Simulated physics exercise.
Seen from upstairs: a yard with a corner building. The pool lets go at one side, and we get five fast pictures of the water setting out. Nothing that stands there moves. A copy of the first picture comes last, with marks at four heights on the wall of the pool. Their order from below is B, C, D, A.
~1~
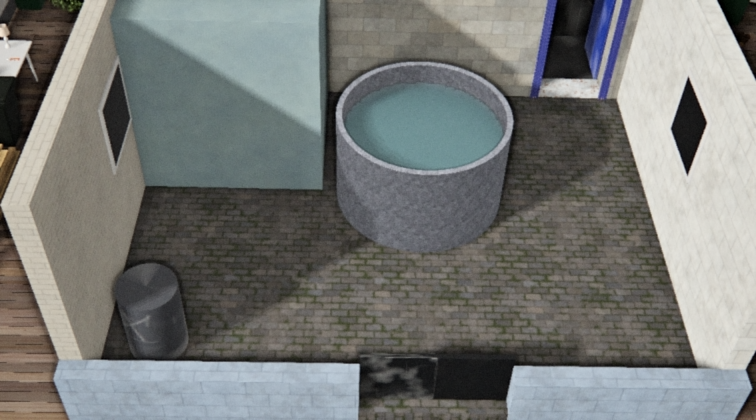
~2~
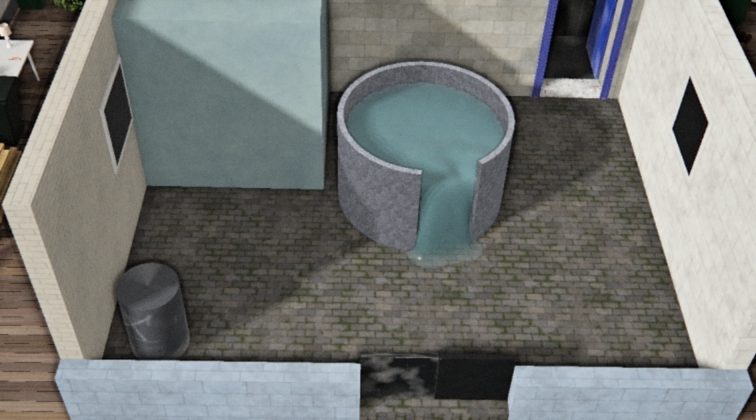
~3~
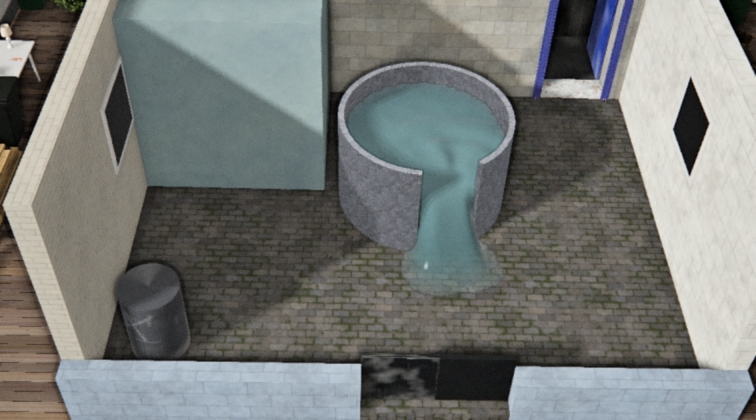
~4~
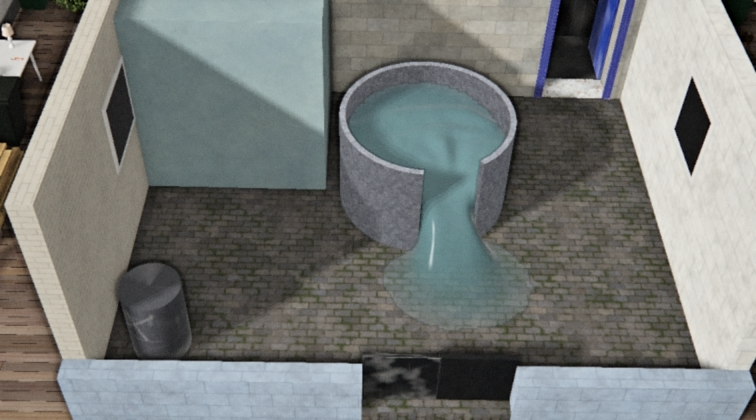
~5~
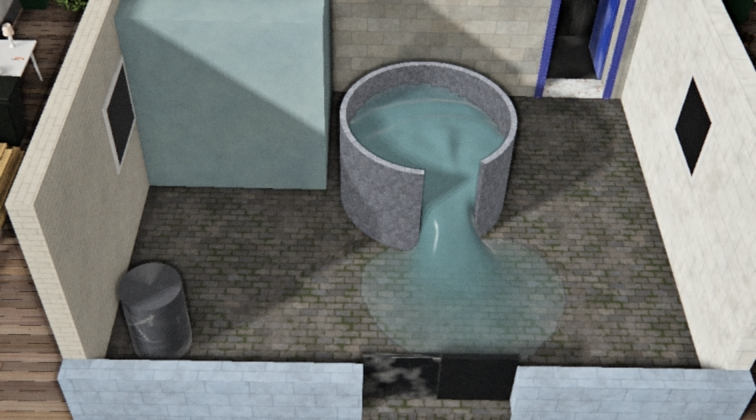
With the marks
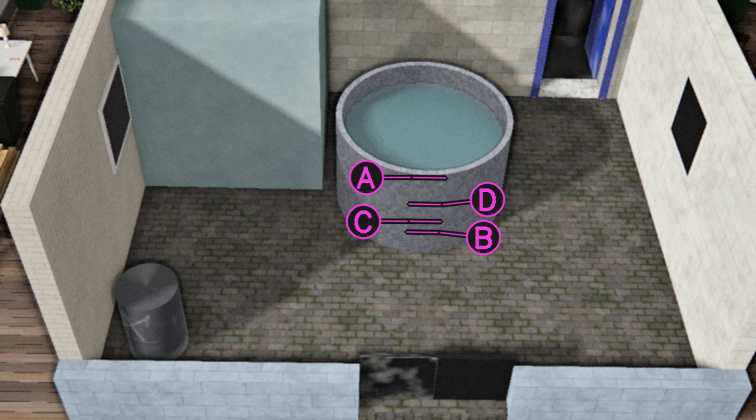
Water pours through a gap that opens in the front of a round grey stone pool, in a paved, walled yard seen from high above. A pale blue-green block stands at the back left, a dark barrel at the lower left, a blue-framed doorway at the back right. The teal water spreads over the bricks toward the front wall in a widening, rounded sheet, while the pool's surface ripples and sinks slightly.
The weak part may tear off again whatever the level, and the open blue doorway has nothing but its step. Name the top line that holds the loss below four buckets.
Take D.
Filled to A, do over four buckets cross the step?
Yes, it does.
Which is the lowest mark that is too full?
Here it is mark A.
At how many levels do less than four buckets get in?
Three of the four.
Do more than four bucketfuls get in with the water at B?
No.
In magenta, A at (428, 177); B at (423, 232); C at (424, 221); D at (425, 204); from the bottom up B, C, D, A.
If A is chosen, about 15 bucketfuls get in.
If B is chosen, nothing gets over.
If C is chosen, nothing gets over.
If D is chosen, a splash gets over, under a bucket.
